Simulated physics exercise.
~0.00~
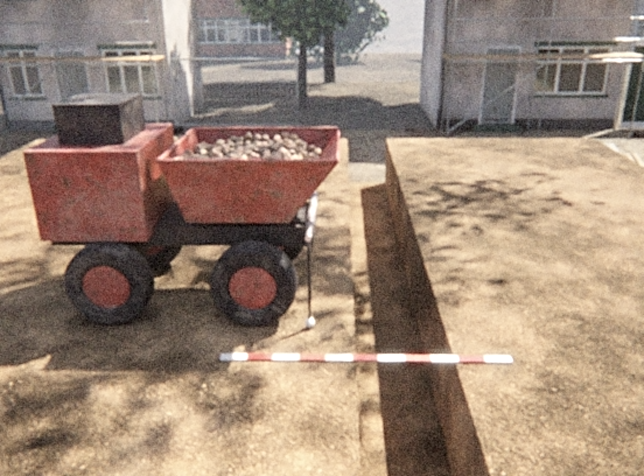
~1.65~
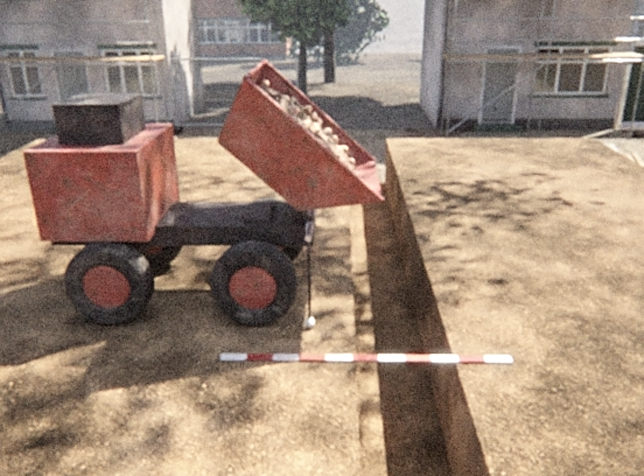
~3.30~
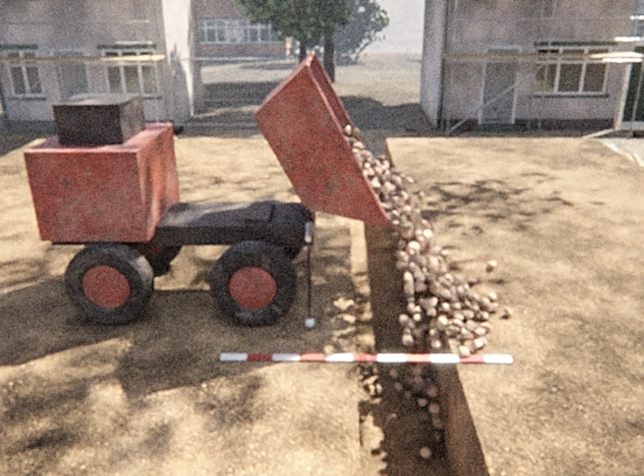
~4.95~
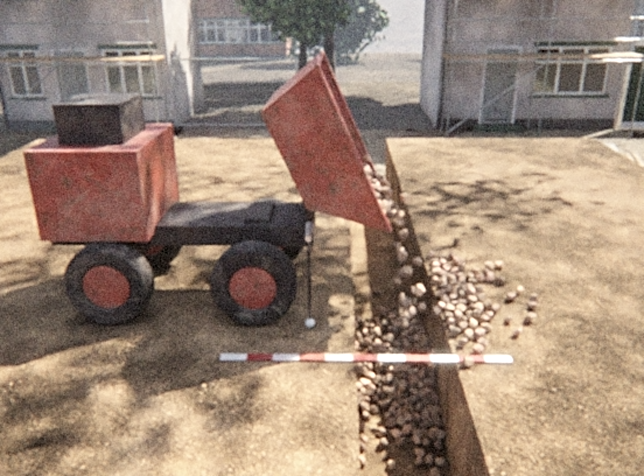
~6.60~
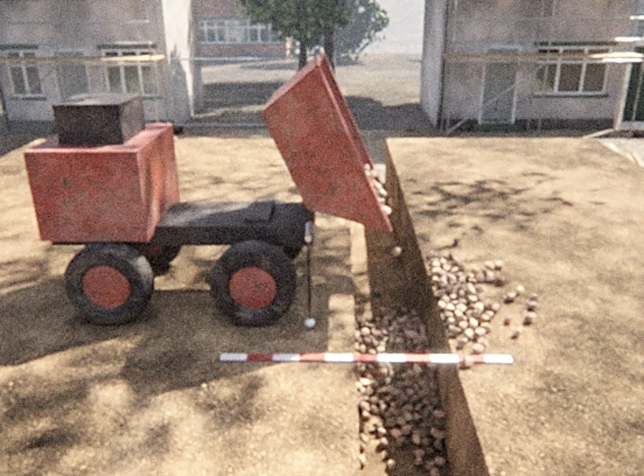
Red dumper tipping its skip and spilling stones into a trench, some landing on the far side and some staying in the skip.
